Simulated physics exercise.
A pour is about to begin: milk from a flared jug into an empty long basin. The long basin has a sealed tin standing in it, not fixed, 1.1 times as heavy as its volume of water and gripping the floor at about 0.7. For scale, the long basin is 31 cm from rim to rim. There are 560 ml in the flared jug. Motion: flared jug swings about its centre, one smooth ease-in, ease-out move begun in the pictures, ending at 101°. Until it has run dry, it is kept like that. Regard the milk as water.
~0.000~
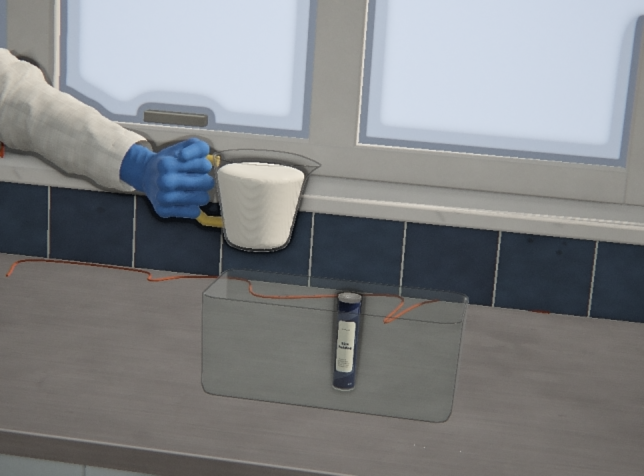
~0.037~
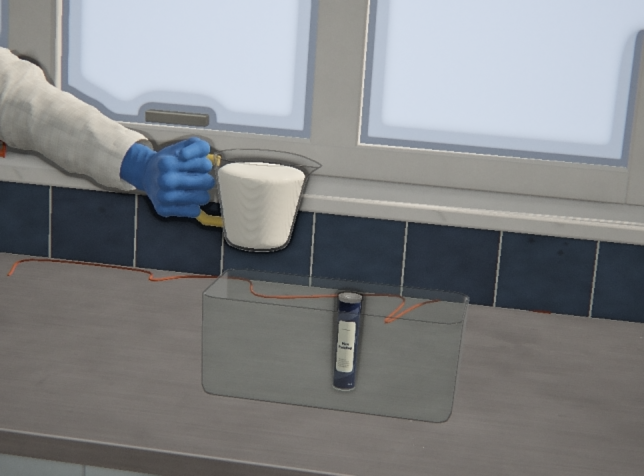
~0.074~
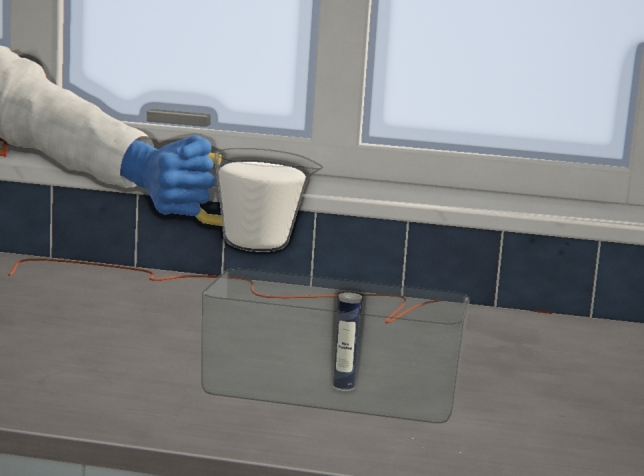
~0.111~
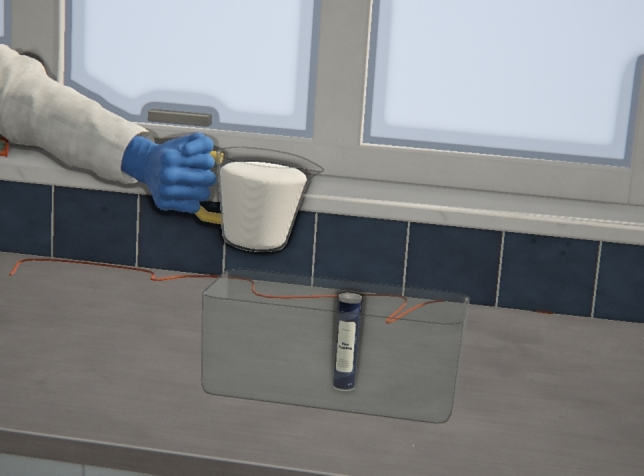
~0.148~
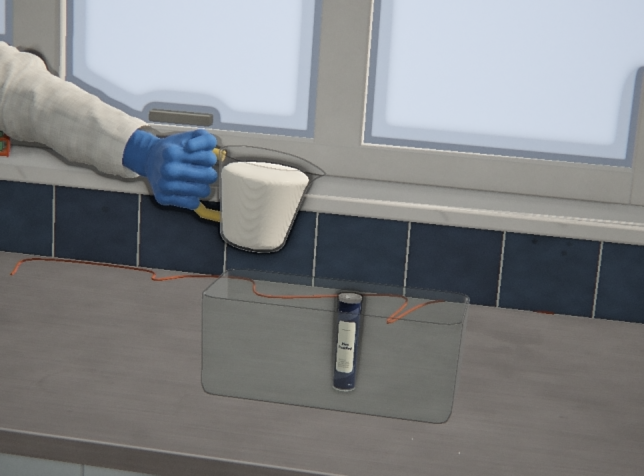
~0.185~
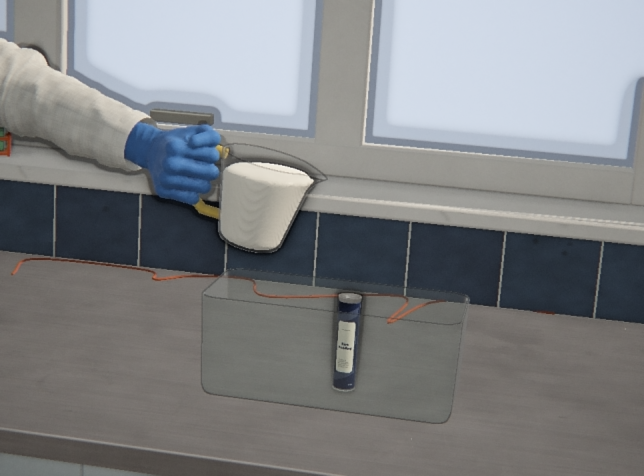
A blue-gloved hand on a pale-sleeved arm reaches in from the left, holding a clear flared jug of white liquid by its yellowish handle above a grey worktop, seen from slightly above, before a window and dark blue tiles. Below sits a transparent long basin, with a dark blue tin with a white label and a thin orange cord. The jug, level at first, tilts slightly and smoothly to the right.
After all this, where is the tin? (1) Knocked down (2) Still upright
1, knocked down.
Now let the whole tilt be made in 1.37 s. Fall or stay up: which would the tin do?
In that case the tin overturns.
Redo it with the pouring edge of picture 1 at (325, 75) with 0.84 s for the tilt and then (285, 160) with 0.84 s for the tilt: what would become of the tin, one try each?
First it stays on its base; then it tips over.
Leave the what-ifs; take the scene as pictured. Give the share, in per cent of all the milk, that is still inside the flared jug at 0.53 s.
Some 68 per cent.
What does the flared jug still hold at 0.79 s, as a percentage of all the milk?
Close to 14 percent of the whole amount.
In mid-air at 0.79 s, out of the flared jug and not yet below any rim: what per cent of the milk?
Roughly 10 %.
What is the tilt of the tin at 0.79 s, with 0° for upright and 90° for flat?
About 5 degrees from upright.
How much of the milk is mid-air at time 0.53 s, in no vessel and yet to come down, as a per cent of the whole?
Some 22 per cent, I reckon.
Then, 0.53 s in, the tilt is 71° and 68 per cent is still to pour; the tin stands where it began.
Then, 0.79 s in, the tilt is 100° and 14 per cent is still to pour; the tin leans 7°.
Then, 1.05 s in, the tilt is 101° and 0 per cent is still to pour; the tin lies on its side.
Then, 1.34 s in, the tilt is 101° and 0 per cent is still to pour; the tin lies on its side.
Finally, the tin lies on its side.
